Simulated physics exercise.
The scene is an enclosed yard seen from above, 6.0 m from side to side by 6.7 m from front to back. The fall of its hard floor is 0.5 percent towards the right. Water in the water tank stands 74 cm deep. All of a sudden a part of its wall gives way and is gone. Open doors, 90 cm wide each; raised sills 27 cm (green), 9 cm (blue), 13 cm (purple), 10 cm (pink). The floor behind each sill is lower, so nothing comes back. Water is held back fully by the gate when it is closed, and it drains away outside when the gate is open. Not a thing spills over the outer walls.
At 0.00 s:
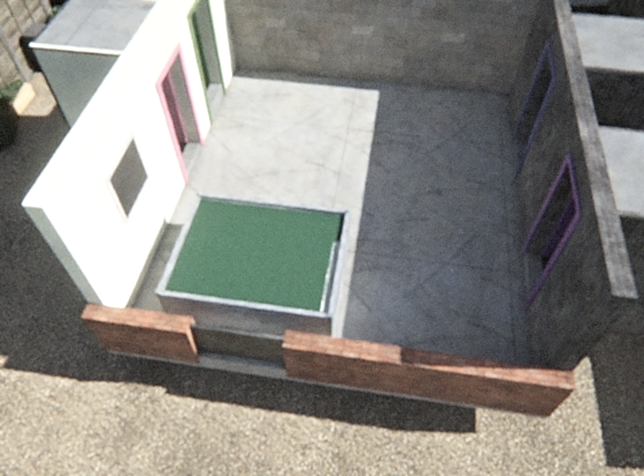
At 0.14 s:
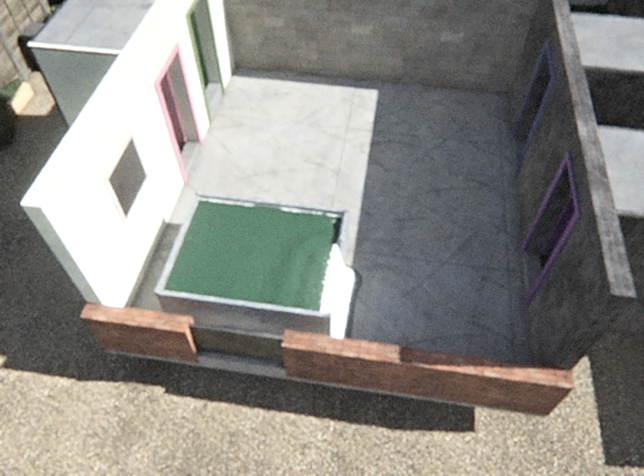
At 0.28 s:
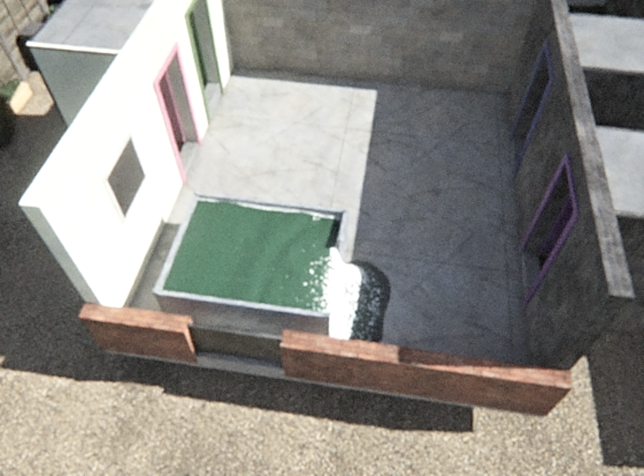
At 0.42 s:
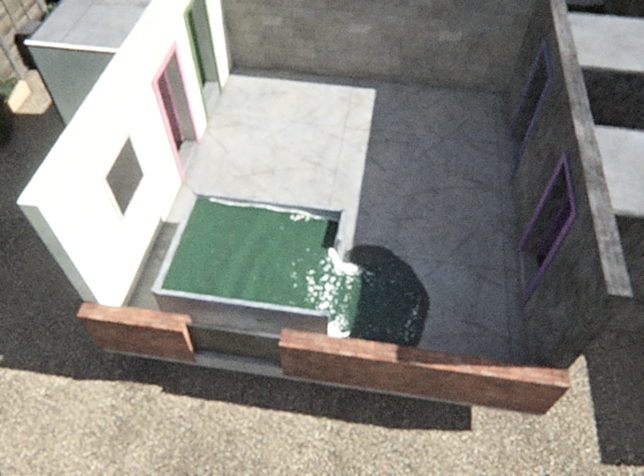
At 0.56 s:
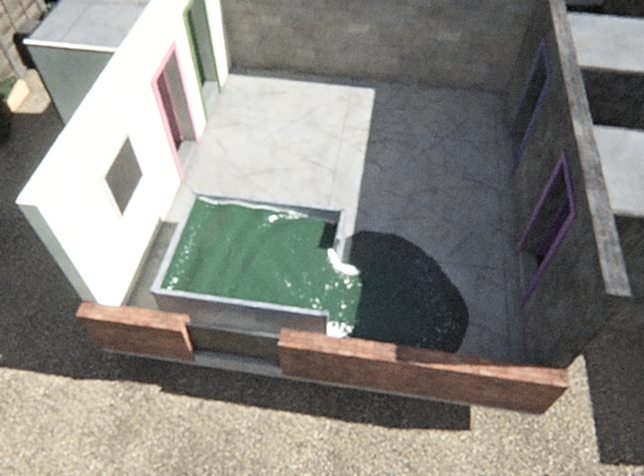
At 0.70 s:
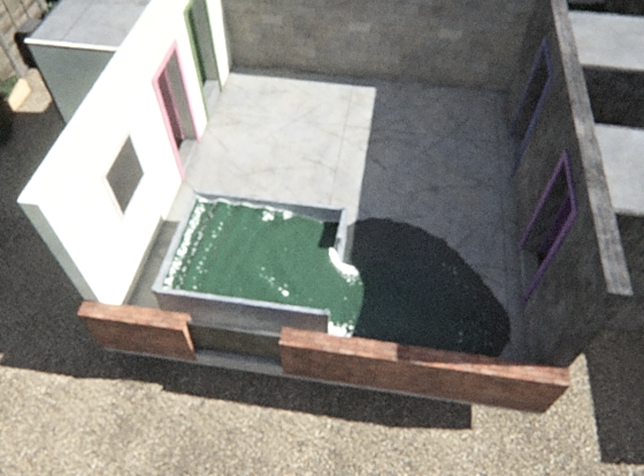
In this clip, seen from above, green water sits still in a rectangular tank inside a walled yard, then bursts through a gap in the tank's right side, foaming white and spreading as a dark pool rightward across the grey floor.
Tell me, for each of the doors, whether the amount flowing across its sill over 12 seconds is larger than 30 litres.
For 12 seconds: The green door, not larger; the blue door, not larger; the purple door, larger; the pink door, not larger.
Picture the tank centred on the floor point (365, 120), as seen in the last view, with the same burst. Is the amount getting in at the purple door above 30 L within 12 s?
Purple: Within limit.
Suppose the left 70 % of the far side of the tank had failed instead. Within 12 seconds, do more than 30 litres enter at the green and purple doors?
Green: Within limit; purple: Within limit.
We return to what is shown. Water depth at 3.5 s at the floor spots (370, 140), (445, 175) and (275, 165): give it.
1, 7 and 0 cm.
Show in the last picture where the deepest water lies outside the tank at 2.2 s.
In the final picture, near (527, 387).
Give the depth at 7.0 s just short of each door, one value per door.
Measured in centimetres, the green door gives 16, the blue door 7, the purple door 15 and the pink door 3.
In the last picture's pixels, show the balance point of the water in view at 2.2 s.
Its balance point lies near (361, 293).
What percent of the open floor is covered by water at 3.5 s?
Roughly 50 percent.
After 1.4 s water covers 25 % of the floor and is deepest (61 cm) near (527, 387); green door not reached, blue door not reached, purple door 26 cm at the sill, 13 L in, pink door not reached.
After 2.2 s water covers 25 % of the floor and is deepest (53 cm) near (527, 387); green door not reached, blue door 3 cm at the sill, 0 L in, purple door 30 cm at the sill, 75 L in, pink door not reached.
After 3.5 s water covers 50 % of the floor and is deepest (30 cm) near (526, 363); green door not reached, blue door 10 cm at the sill, 0 L in, purple door 22 cm at the sill, 149 L in, pink door not reached.
After 7.0 s water covers 80 % of the floor and is deepest (20 cm) near (229, 72); green door 16 cm at the sill, 0 L in, blue door 7 cm at the sill, 1 L in, purple door 15 cm at the sill, 201 L in, pink door 3 cm at the sill, 0 L in.
After 12.0 s water covers 100 % of the floor and is deepest (18 cm) near (119, 326); green door 10 cm at the sill, 0 L in, blue door 9 cm at the sill, 5 L in, purple door 7 cm at the sill, 204 L in, pink door 7 cm at the sill, 0 L in.
